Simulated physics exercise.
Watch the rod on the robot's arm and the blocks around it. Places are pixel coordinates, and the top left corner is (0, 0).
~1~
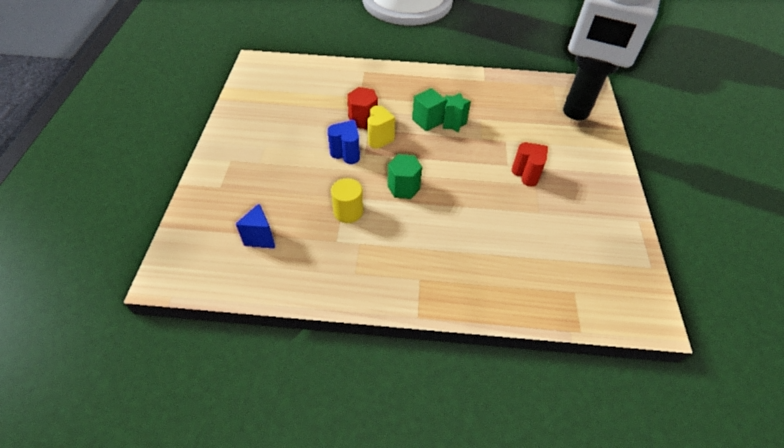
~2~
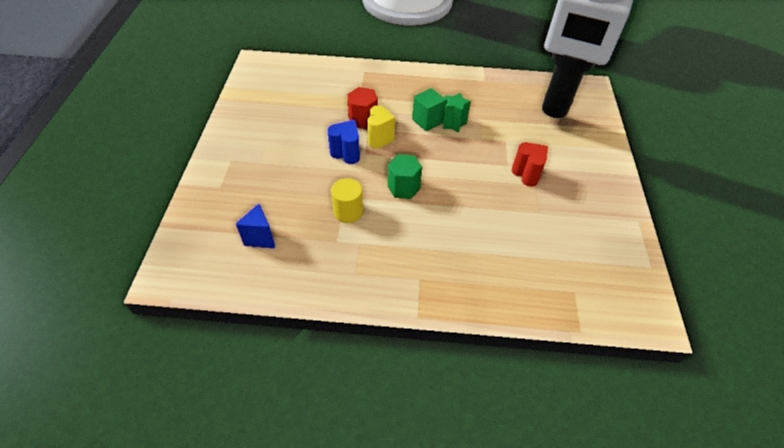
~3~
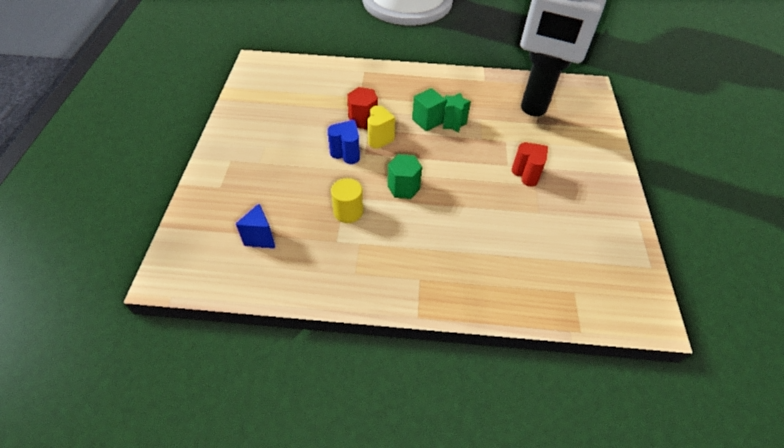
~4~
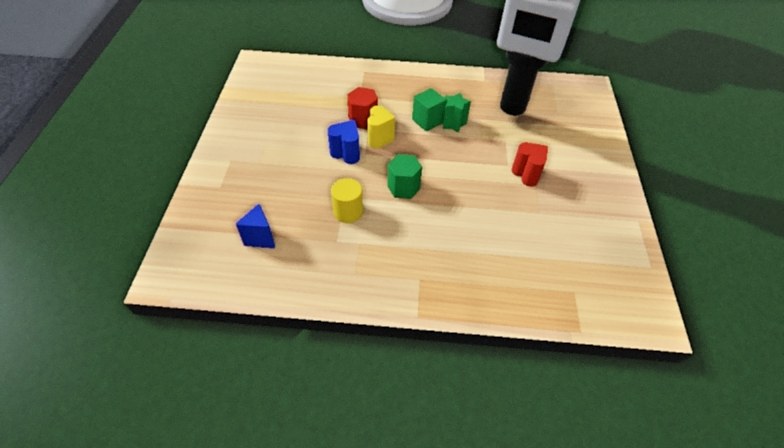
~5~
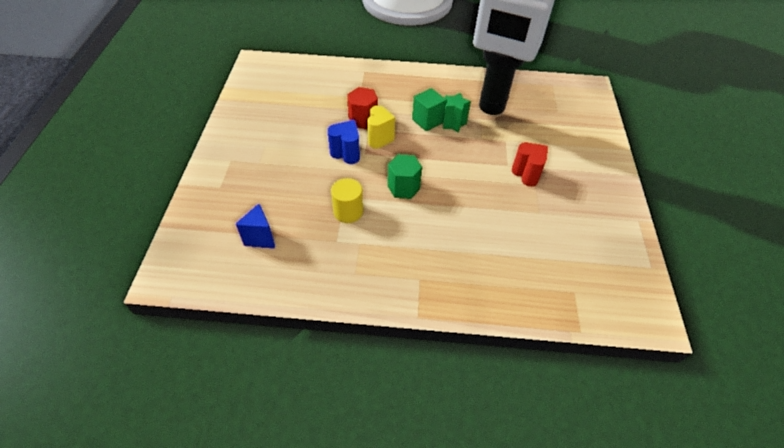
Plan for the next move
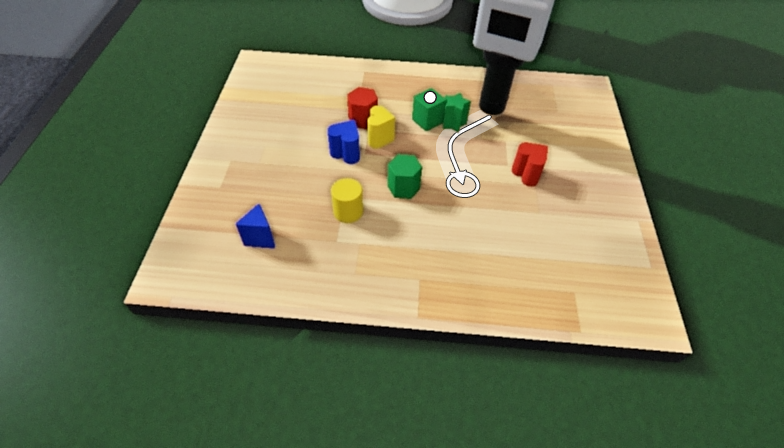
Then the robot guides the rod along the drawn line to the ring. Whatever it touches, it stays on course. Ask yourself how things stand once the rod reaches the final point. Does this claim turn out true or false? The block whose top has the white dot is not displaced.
That claim is false.
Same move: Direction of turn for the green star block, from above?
Bird's-eye view: Clockwise.
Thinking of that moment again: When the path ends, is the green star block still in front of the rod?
No, that is not what happens.
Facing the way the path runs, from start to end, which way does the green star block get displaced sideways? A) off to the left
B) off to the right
B: Off to the right.
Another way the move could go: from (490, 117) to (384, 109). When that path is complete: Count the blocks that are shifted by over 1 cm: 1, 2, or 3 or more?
Counting only shifts above 1 cm, I get two blocks.
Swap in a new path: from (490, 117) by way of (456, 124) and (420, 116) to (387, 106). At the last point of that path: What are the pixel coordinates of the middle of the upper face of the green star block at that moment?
At the end it should sit near (423, 110).
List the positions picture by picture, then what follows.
The first frame shows rod tip (576, 113); block tops, green hexagonal block (405, 165); green square piece (430, 97); green star block (457, 100).
The second frame shows rod (555, 110); blocks unchanged.
The third frame shows rod (534, 109); blocks unchanged.
The fourth frame shows rod (513, 108); blocks unchanged.
The fifth frame shows rod (492, 107); green hexagonal block (405, 165); green square piece (430, 97); green star block (457, 100).
Path on the board, from (490, 117) through (462, 131) and (451, 155) to (463, 184); the dot is on the green square piece.
What follows on the original path. One third of the way, rod (463, 122); green square piece (419, 97); green star block (441, 107), turned 40° clockwise.
Two thirds of the way, rod (453, 146); green square piece (415, 97), turned 20° clockwise; green star block (432, 110), turned 65° clockwise.
At the end, rod (465, 175); green hexagonal block in place; green square piece (415, 97), turned 20° clockwise; green star block (432, 110), turned 65° clockwise.
